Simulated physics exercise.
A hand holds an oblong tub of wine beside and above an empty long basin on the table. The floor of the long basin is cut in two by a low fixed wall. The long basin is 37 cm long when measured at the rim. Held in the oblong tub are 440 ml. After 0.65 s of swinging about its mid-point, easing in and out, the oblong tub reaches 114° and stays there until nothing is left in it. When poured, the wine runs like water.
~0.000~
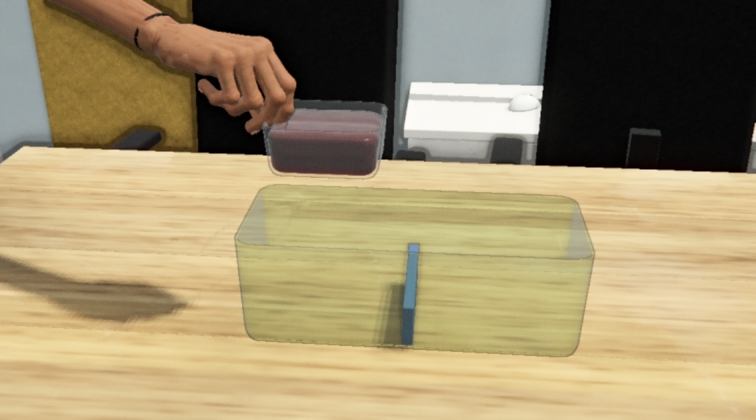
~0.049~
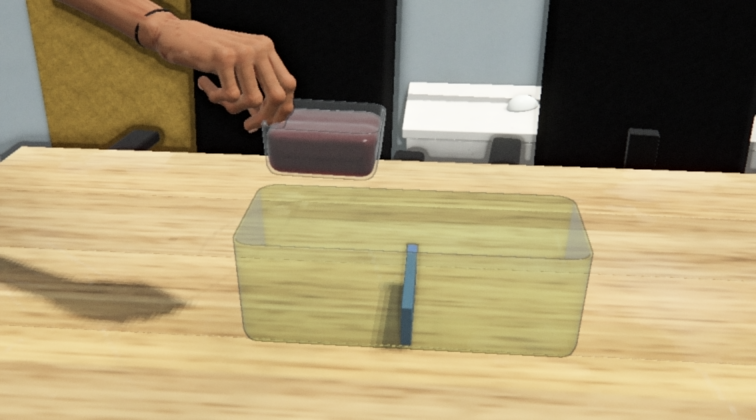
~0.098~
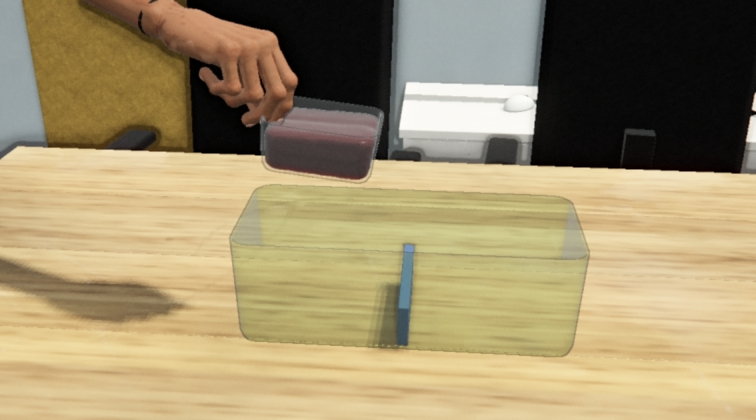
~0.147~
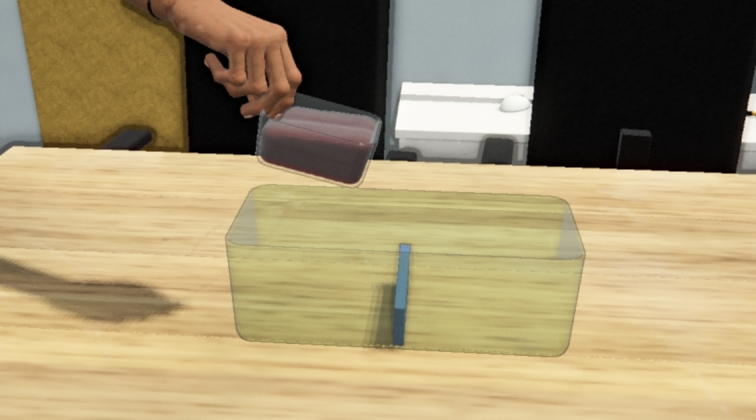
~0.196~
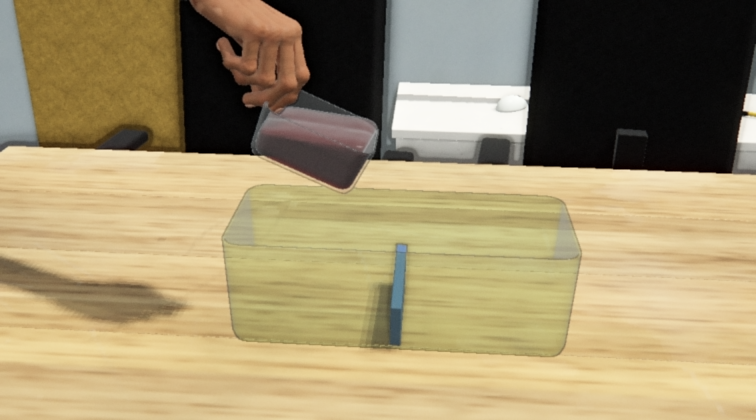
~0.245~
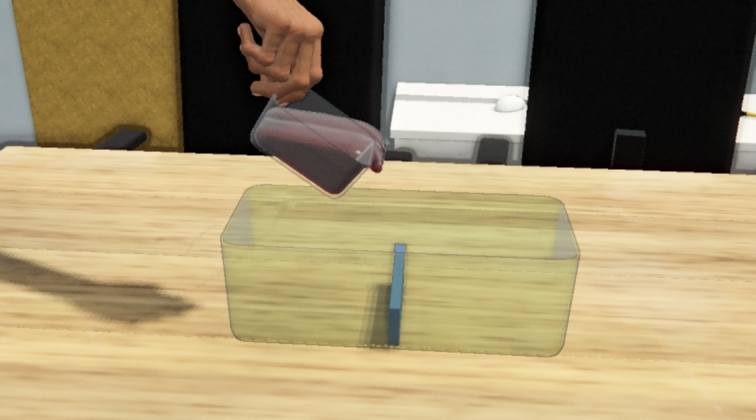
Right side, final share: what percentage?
68 per cent.
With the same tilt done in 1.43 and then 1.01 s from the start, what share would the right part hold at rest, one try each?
Respectively 75 and 75 %.
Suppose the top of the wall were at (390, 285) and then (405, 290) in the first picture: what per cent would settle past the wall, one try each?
In turn about 80 and 75 per cent.
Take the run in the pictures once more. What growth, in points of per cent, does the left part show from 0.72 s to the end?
Roughly 1 per cent.
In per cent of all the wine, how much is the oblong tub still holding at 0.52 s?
Close to 7 percent of the liquid remains at that time.
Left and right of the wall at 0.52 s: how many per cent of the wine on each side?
Lab note: Left near 20 %, right near 58.
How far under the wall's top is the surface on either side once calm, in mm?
The left comes to roughly 44 mm and the right to roughly 38 mm.
By 0.52 s the tilt is 102° and 7 per cent is still to pour, 20 is left of the wall and 58 right of it.
By 0.72 s the tilt is 114° and 0 per cent is still to pour, 30 is left of the wall and 68 right of it.
By 0.92 s the tilt is 114° and 0 per cent is still to pour, 31 is left of the wall and 68 right of it.
By 1.15 s the tilt is 114° and 0 per cent is still to pour, 31 is left of the wall and 68 right of it.
At rest 31 per cent lies left of the wall, 68 right of it and 0 outside.
